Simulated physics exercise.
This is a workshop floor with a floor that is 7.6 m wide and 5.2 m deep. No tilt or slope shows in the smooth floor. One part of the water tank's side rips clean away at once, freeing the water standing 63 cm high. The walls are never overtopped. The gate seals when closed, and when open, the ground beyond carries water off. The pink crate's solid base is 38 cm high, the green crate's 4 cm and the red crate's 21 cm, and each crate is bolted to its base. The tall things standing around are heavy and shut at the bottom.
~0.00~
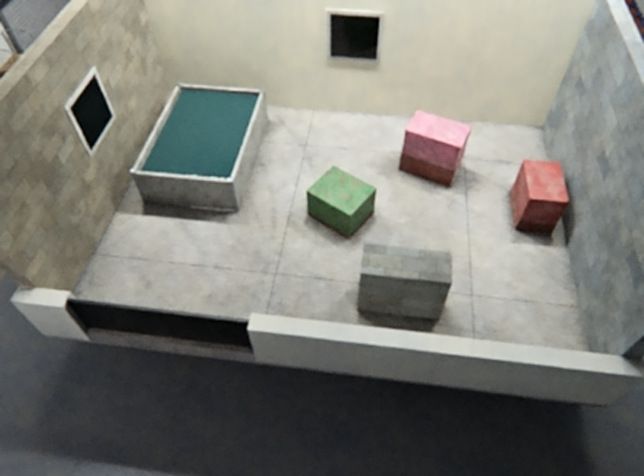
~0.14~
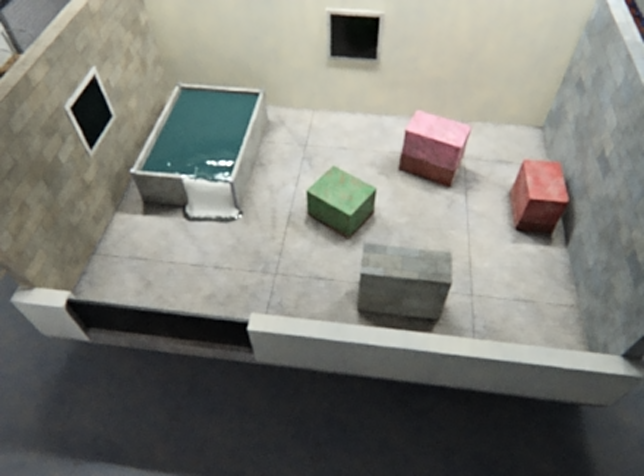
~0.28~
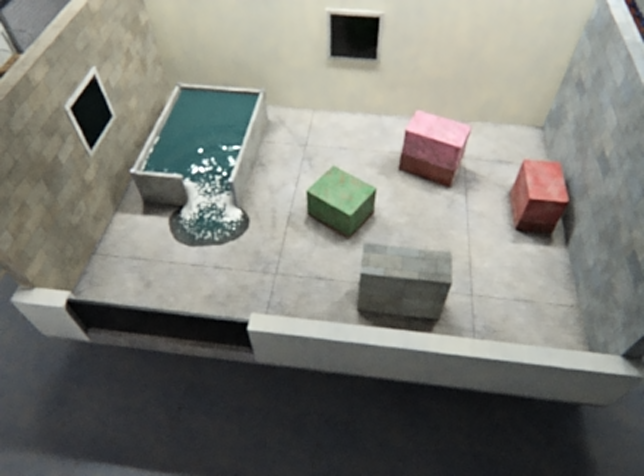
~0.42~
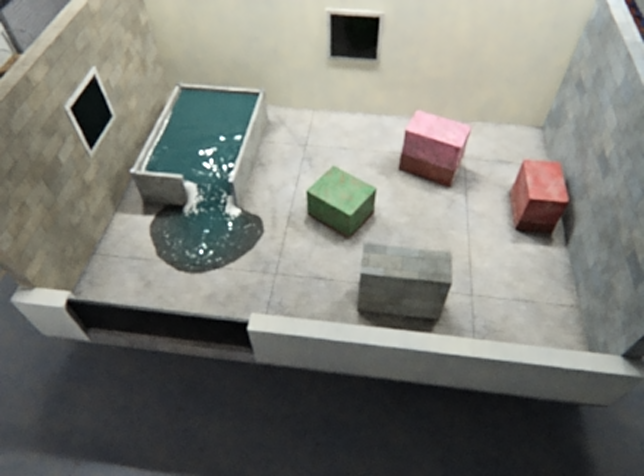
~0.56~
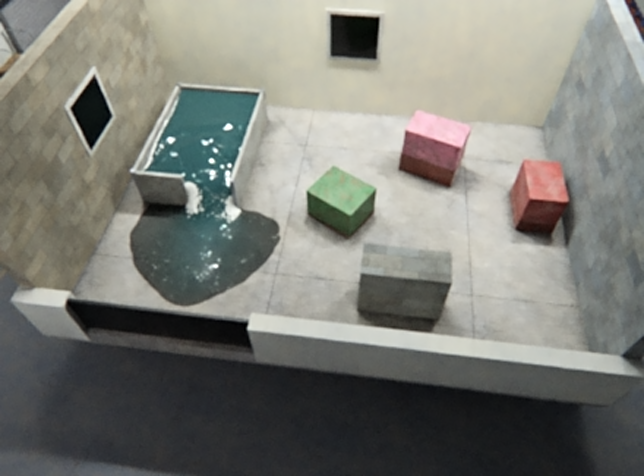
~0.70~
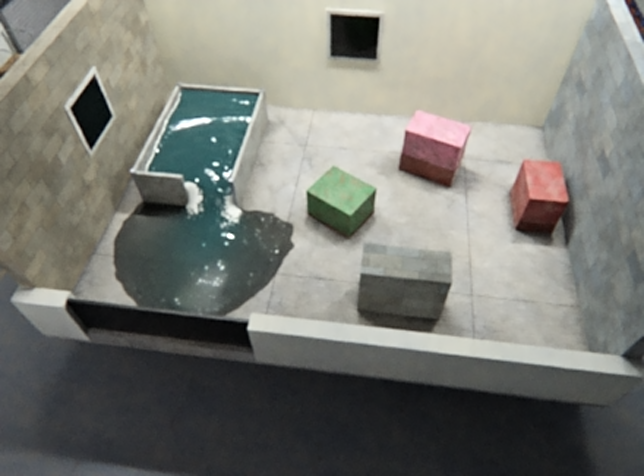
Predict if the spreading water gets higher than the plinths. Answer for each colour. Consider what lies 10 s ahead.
I would say the pink crate remains dry, the green crate ends up wet, the red crate remains dry.
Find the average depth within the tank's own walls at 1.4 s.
The mean depth is around 47 cm.
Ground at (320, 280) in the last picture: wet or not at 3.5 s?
Awash.
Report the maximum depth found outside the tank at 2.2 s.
I'd put it at close to 35 cm.
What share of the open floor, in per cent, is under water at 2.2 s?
Some 25 per cent of the floor is wet.
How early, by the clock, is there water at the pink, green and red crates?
Pink: 4.5 s, green: 1.5 s, red: 4.0 s.
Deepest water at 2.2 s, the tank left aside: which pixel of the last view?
About (61, 314).
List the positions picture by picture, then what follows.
In the first picture, still water, 63 cm deep, in the water tank at (204, 132).
In the second picture, the front is at (187, 213), 0.5 m from the gap at (212, 198); 0.1 m2 of floor is under water; 63 cm left at the back of the water tank.
In the third picture, the front is at (181, 237), 0.8 m from the gap at (212, 199); 0.7 m2 of floor is under water; 63 cm left at the back of the water tank.
In the fourth picture, the front is at (181, 265), 1.3 m from the gap at (212, 200); 1.6 m2 of floor is under water; 63 cm left at the back of the water tank.
In the fifth picture, the front is at (192, 300), 1.9 m from the gap at (212, 199); 2.9 m2 of floor is under water; 63 cm left at the back of the water tank.
In the sixth picture, the front is at (186, 329), 2.4 m from the gap at (212, 199); 4.1 m2 of floor is under water; 62 cm left at the back of the water tank.
After 1.4 s water covers 20 % of the floor and is deepest (32 cm) near (218, 216); pink plinth not reached, green plinth not reached, red plinth not reached.
After 2.2 s water covers 25 % of the floor and is deepest (35 cm) near (61, 314); pink plinth not reached, green plinth reached, red plinth not reached.
After 3.5 s water covers 40 % of the floor and is deepest (26 cm) near (593, 379); pink plinth not reached, green plinth reached, red plinth not reached.
After 6.0 s water covers 65 % of the floor and is deepest (16 cm) near (182, 317); pink plinth reached, green plinth reached, red plinth reached.
After 10.0 s water covers 100 % of the floor and is deepest (11 cm) near (579, 377); highest at the pink plinth 9 cm, highest at the green plinth 8 cm, highest at the red plinth 14 cm.
